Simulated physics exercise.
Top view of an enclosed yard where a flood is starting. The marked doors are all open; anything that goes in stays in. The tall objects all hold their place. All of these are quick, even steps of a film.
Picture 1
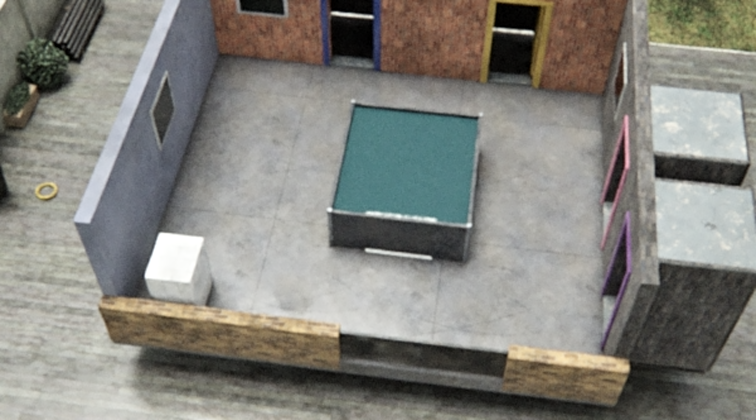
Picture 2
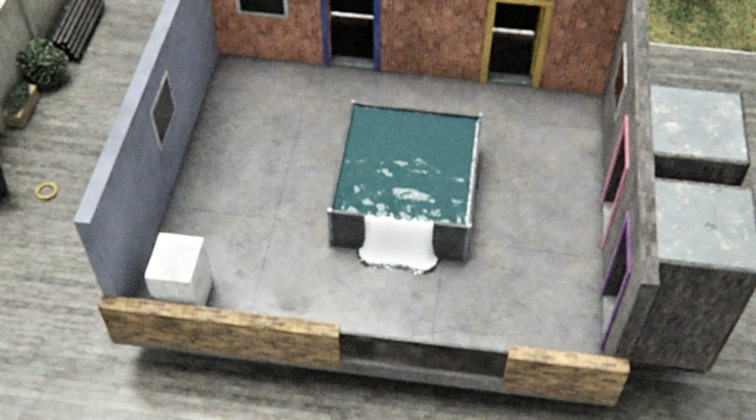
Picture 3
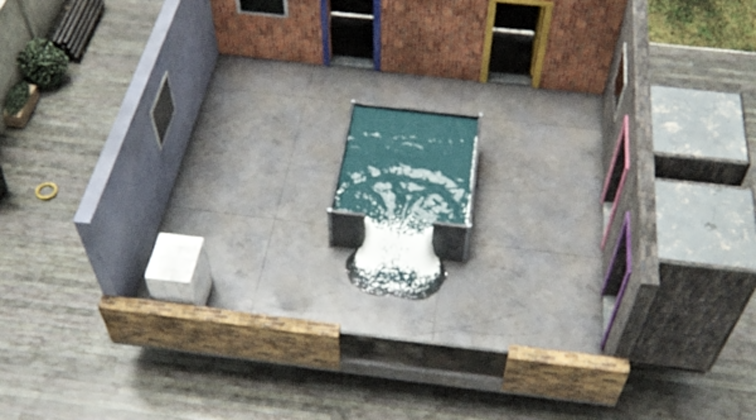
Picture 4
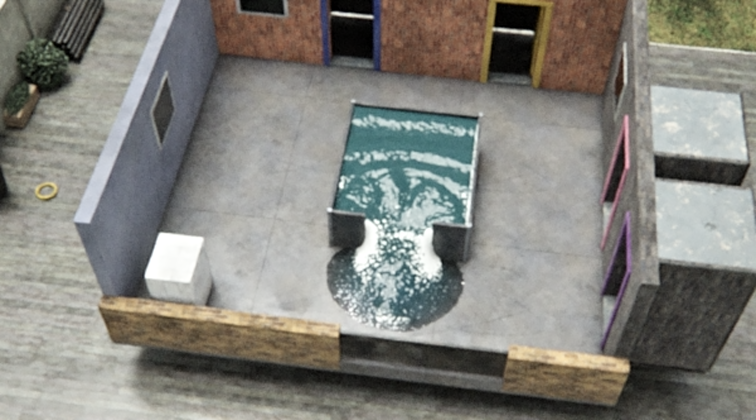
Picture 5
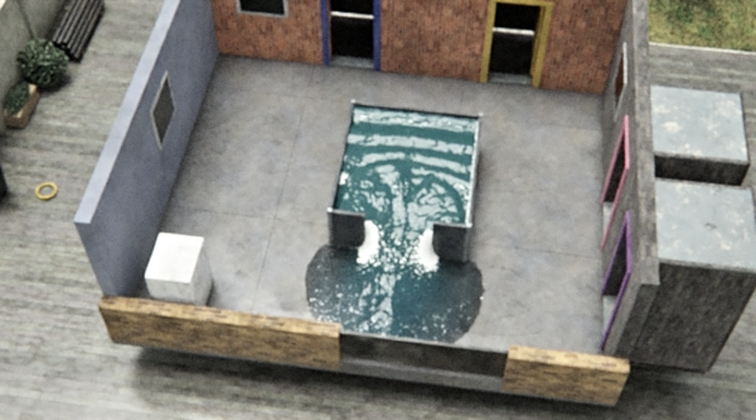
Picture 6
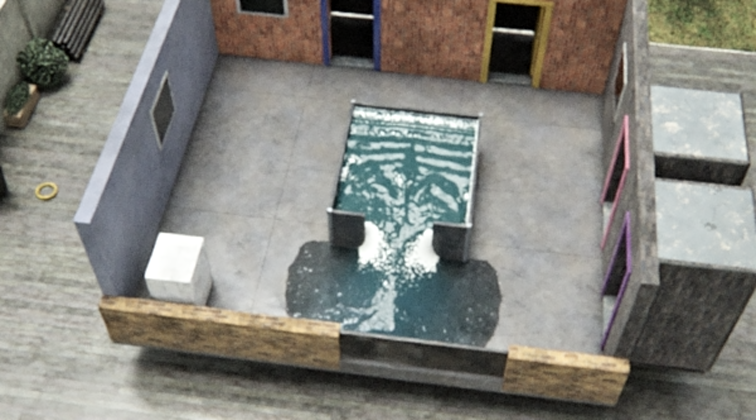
Teal water bursting through a gap in the front of a raised tank and spreading across the grey floor of a walled yard.
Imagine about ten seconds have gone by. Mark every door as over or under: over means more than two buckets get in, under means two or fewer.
Blue door - over; pink door - under; purple door - over; yellow door - over.
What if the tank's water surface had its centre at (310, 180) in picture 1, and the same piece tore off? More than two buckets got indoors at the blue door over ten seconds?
Checking them one by one, the blue door remains below.
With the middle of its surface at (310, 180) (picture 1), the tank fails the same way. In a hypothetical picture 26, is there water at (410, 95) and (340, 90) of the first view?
Spared, spared.
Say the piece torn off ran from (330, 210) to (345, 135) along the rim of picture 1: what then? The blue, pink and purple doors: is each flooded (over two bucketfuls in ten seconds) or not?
Well, the blue one breaks the limit, while the pink one breaks the limit and the purple one breaks the limit.
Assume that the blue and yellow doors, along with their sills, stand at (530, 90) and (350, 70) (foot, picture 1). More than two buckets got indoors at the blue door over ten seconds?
I'd say the blue one tops it.
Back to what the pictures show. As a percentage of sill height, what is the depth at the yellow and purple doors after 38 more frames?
Respectively about 190 and 220 per cent.
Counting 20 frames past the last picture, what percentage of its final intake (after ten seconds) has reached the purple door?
About 35 per cent.
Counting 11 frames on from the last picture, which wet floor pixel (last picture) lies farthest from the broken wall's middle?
Close to (128, 320), I think.
A moment on, water covers 20 % of the floor; the blue door not reached, the pink door not reached, the purple door not reached, the yellow door not reached.
Next, water covers 25 % of the floor; the blue door not reached, the pink door not reached, the purple door under two buckets in, the yellow door not reached.
Then, water covers 55 % of the floor; the blue door not reached, the pink door wet at the sill, nothing in, the purple door far over two buckets in, the yellow door not reached.
Later, water covers 90 % of the floor; the blue door under two buckets in, the pink door wet at the sill, nothing in, the purple door far over two buckets in, the yellow door under two buckets in.
In the end, water covers 100 % of the floor; the blue door over two buckets in, the pink door wet at the sill, nothing in, the purple door far over two buckets in, the yellow door far over two buckets in.
